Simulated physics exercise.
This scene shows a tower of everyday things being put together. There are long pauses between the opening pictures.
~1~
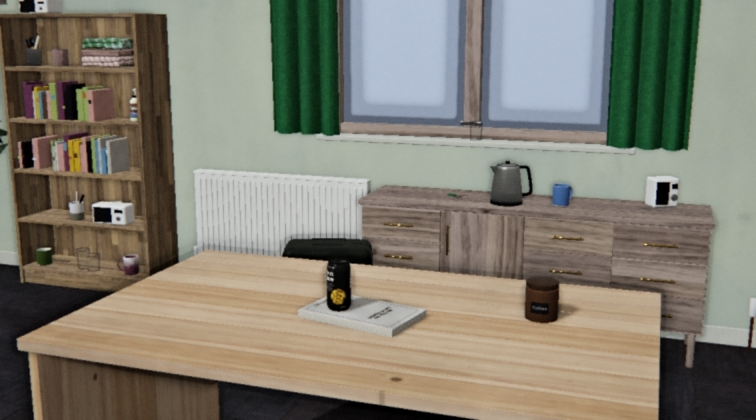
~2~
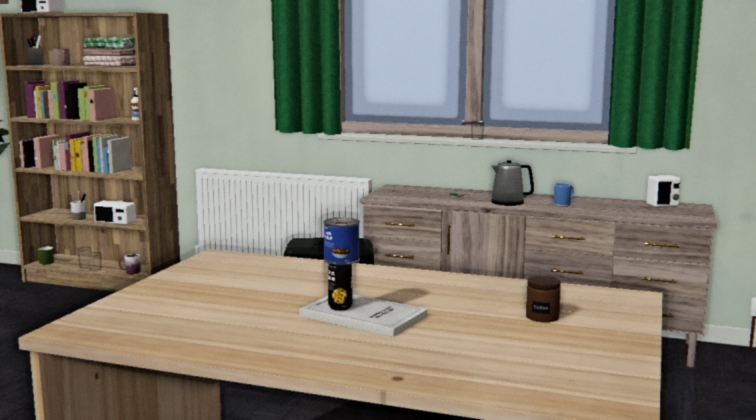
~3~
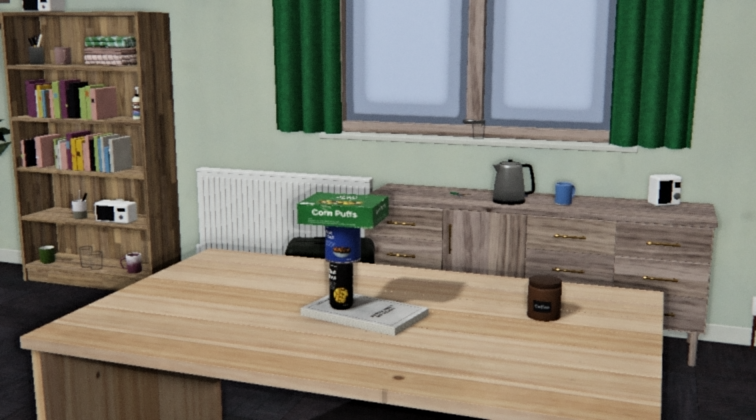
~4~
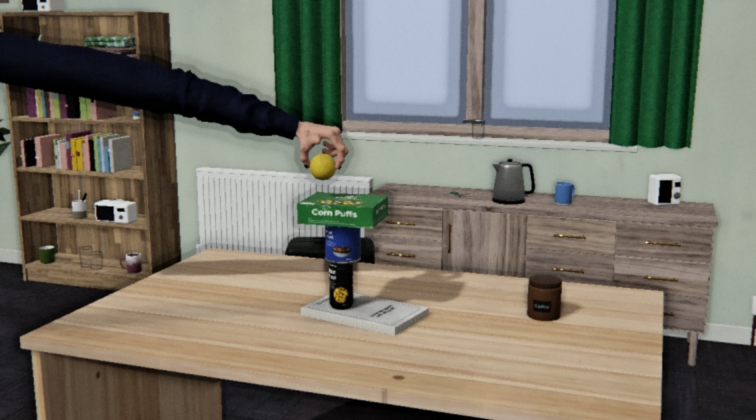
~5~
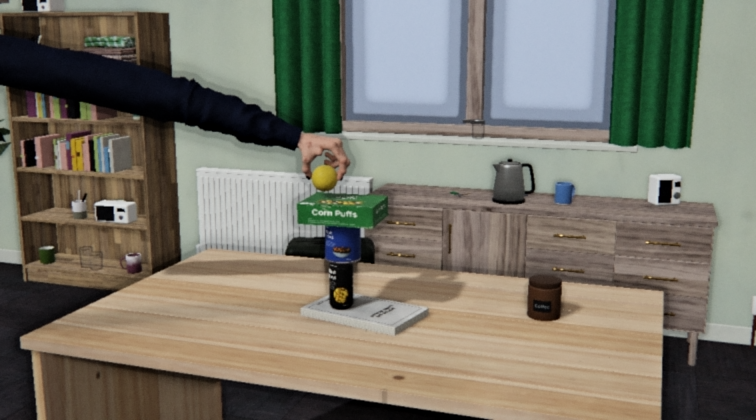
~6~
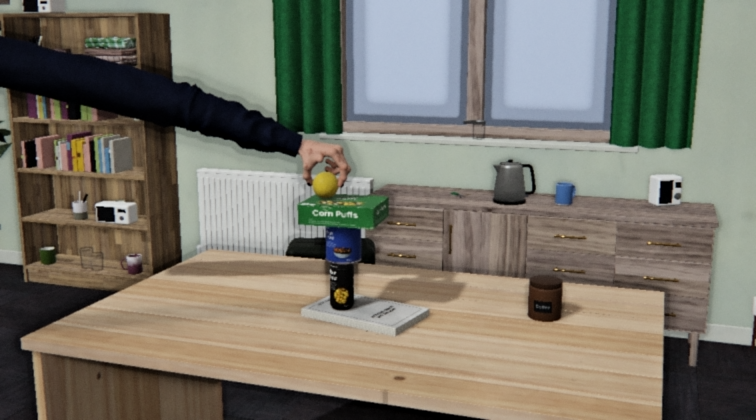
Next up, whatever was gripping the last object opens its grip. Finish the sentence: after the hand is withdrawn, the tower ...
The tower stays upright.
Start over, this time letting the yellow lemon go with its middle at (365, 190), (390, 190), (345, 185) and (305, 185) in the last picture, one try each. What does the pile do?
Well, the first time it stays intact, the second time it tips over, the third time it stays intact, and the fourth time it tips over.
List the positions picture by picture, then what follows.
The last thing is not in view yet, in the first picture.
The last thing is not in view yet; brown jar (543, 299), in the second picture.
The last thing is not in view yet; green packet (344, 210), in the third picture.
On its way; yellow lemon (323, 167); white book (365, 312), in the fourth picture.
On its way; yellow lemon (325, 178); black can (341, 283), in the fifth picture.
Set down, still held; yellow lemon (326, 185); blue pot (343, 241), in the sixth picture.
Then, 0.80 s past the last view, nothing moves.
Then, 2.00 s past the last view, yellow lemon resting near (325, 186).
Finally, all 6 still in place. Final places as the last picture's camera would see them, yellow lemon near (325, 186). The pile keeps its balance.
